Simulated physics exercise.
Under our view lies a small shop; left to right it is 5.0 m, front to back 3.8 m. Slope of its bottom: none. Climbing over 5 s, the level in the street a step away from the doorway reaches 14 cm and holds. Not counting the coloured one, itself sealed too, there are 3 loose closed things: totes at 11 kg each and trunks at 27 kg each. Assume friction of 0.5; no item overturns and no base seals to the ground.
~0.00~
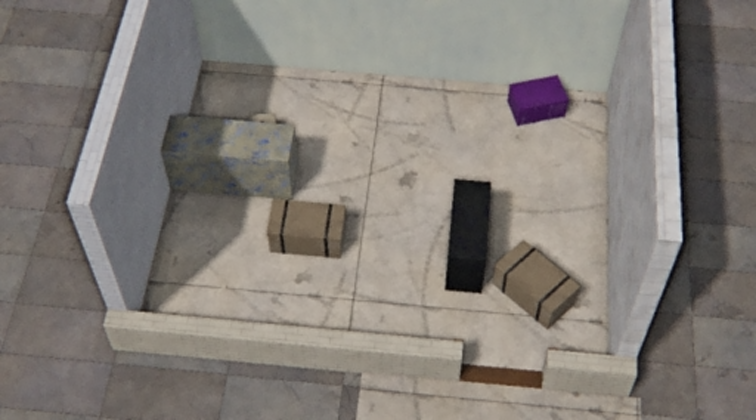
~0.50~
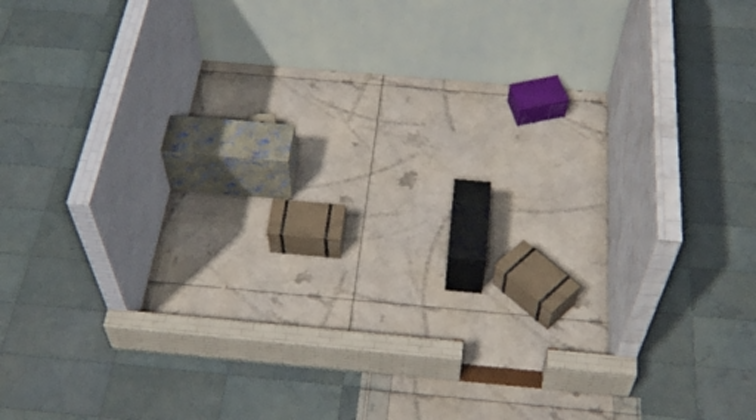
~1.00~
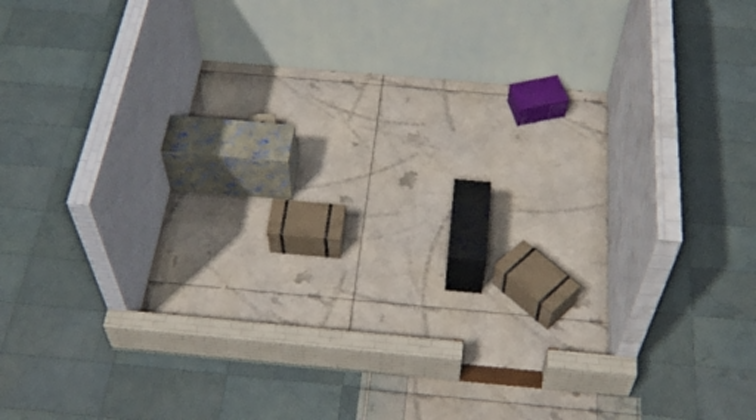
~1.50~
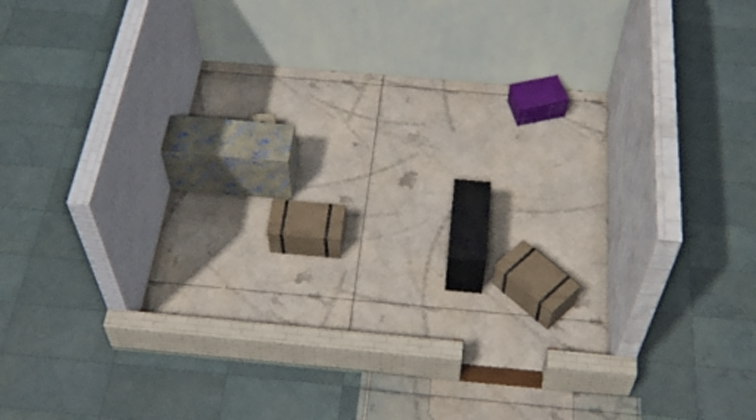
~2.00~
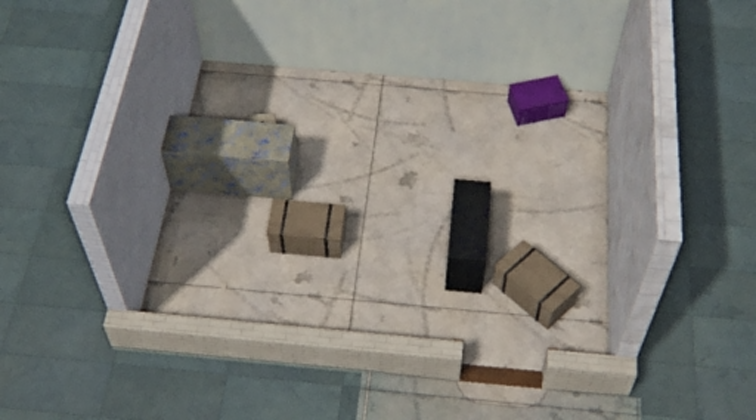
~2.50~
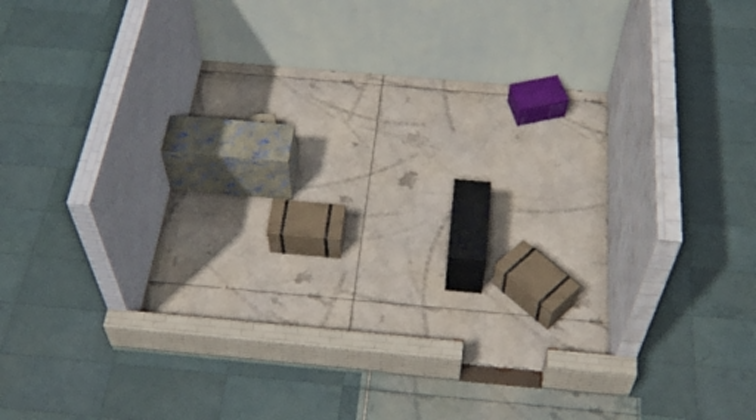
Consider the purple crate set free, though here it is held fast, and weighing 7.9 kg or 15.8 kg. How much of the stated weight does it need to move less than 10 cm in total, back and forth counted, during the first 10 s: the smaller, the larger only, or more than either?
It needs the smaller.
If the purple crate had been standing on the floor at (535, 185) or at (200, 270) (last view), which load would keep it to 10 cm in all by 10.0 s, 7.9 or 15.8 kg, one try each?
In turn: Only the heavier mass works; the lighter mass suffices.
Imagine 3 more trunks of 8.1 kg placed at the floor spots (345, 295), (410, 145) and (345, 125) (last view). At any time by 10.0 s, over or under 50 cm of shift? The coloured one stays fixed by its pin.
In turn: Over, under, less.
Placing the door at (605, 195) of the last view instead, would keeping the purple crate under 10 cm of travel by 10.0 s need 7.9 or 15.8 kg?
Lab note: Lower mass sufficient.
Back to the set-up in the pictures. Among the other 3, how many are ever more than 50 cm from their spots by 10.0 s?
0 in all.
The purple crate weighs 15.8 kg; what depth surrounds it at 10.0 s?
About 3 cm.
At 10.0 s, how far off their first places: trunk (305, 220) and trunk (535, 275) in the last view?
First 0 cm, then 40 cm.
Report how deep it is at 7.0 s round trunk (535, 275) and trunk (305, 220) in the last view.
About 5 and 2 cm.
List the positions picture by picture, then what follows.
In the first frame, the purple crate at (539, 92) rests on the ground; 0.0 m2 under water; 0 of 4 have shifted.
In the second frame, the purple crate at (539, 92) rests on the ground; water covers 0.0 m2; 0 of 4 have shifted.
In the third frame, the purple crate at (539, 92), on the bottom; water covers 0.0 m2; 0 of 4 have shifted.
In the fourth frame, the purple crate at (539, 92), on the bottom; 0.0 m2 under water; 0 of 4 have shifted.
In the fifth frame, the purple crate at (539, 92) rests on the ground; water covers 0.0 m2; 0 of 4 have shifted.
In the sixth frame, the purple crate at (539, 92), on the bottom; water covers 0.0 m2; 0 of 4 have shifted.
After 3.5 s the purple crate would be 0 cm from its start with 7.9 kg and 0 cm from its start with 15.8 kg; 0 cm of water round it then.
After 4.5 s the purple crate would be 0 cm from its start with 7.9 kg and 0 cm from its start with 15.8 kg; 0 cm of water round it then.
After 7.0 s the purple crate would be 0 cm from its start with 7.9 kg and 0 cm from its start with 15.8 kg; 0 cm of water round it then.
After 10.0 s the purple crate would be 0 cm from its start with 7.9 kg and 0 cm from its start with 15.8 kg; 3 cm of water round it then.
